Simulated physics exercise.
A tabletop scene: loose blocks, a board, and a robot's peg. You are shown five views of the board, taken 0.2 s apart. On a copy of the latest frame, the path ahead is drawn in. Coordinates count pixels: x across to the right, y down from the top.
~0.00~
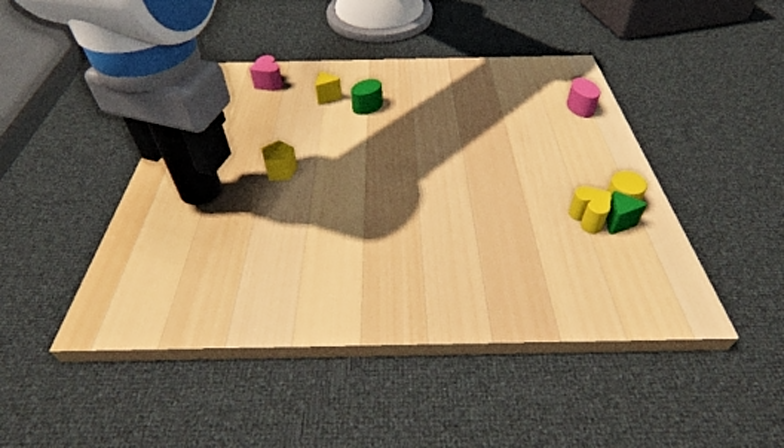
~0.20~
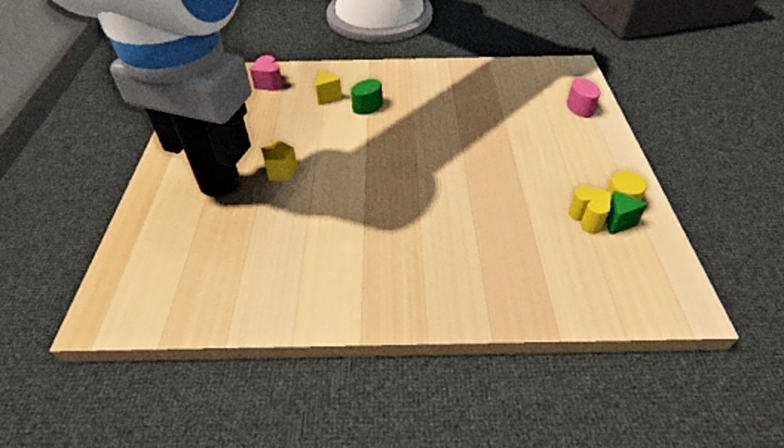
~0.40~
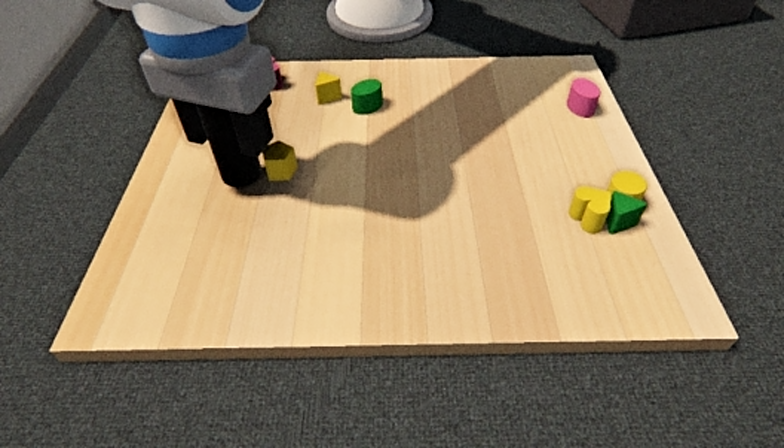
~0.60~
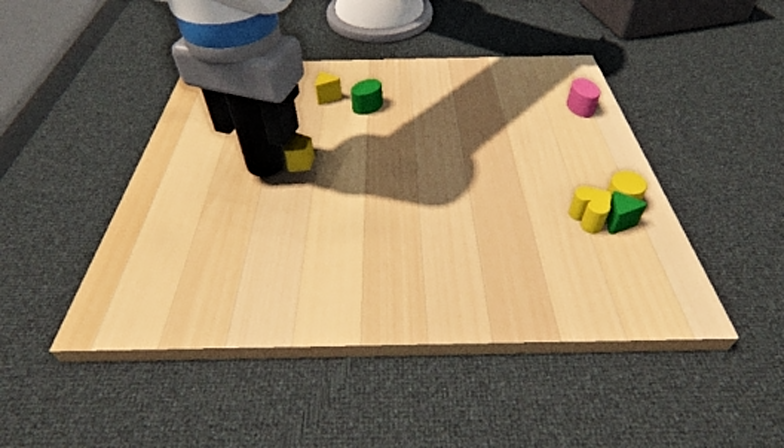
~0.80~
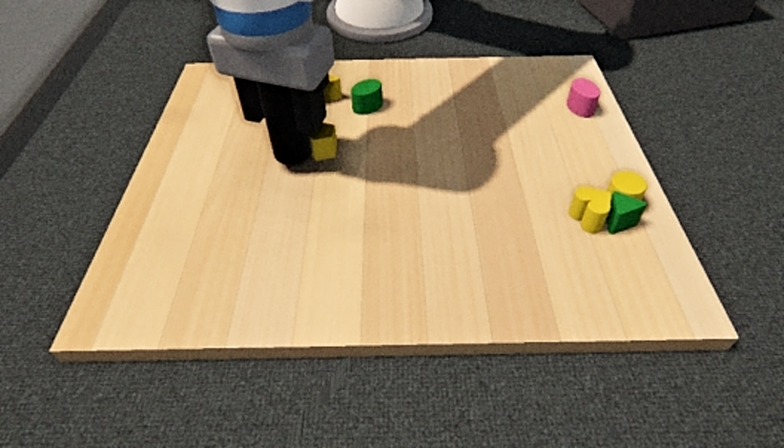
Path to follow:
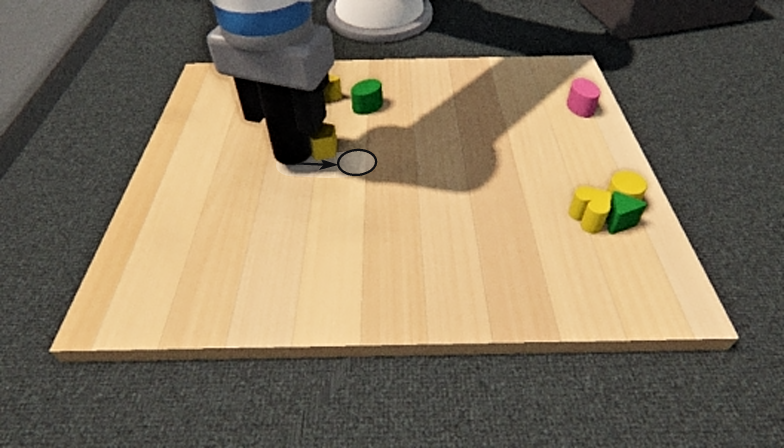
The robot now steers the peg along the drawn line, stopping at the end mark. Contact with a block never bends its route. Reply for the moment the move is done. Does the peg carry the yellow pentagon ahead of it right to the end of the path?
No, that is not what happens.
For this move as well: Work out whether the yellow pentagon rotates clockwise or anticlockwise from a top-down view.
Top view: Counterclockwise.
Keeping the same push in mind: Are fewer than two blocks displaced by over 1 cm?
Yes
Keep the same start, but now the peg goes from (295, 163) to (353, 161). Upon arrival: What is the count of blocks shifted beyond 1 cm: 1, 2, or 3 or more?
It's going to be one.
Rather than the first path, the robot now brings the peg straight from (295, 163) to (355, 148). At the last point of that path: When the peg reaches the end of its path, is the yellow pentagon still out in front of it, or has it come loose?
I'd say it is still being pushed.
Path on the board, from (295, 163) via (326, 165), ending at (357, 162).
The first path, step by step. Halfway along, peg (325, 154); yellow pentagon (343, 125), turned 45° anticlockwise.
At the end, peg (356, 152); yellow pentagon (357, 120), turned 105° anticlockwise.
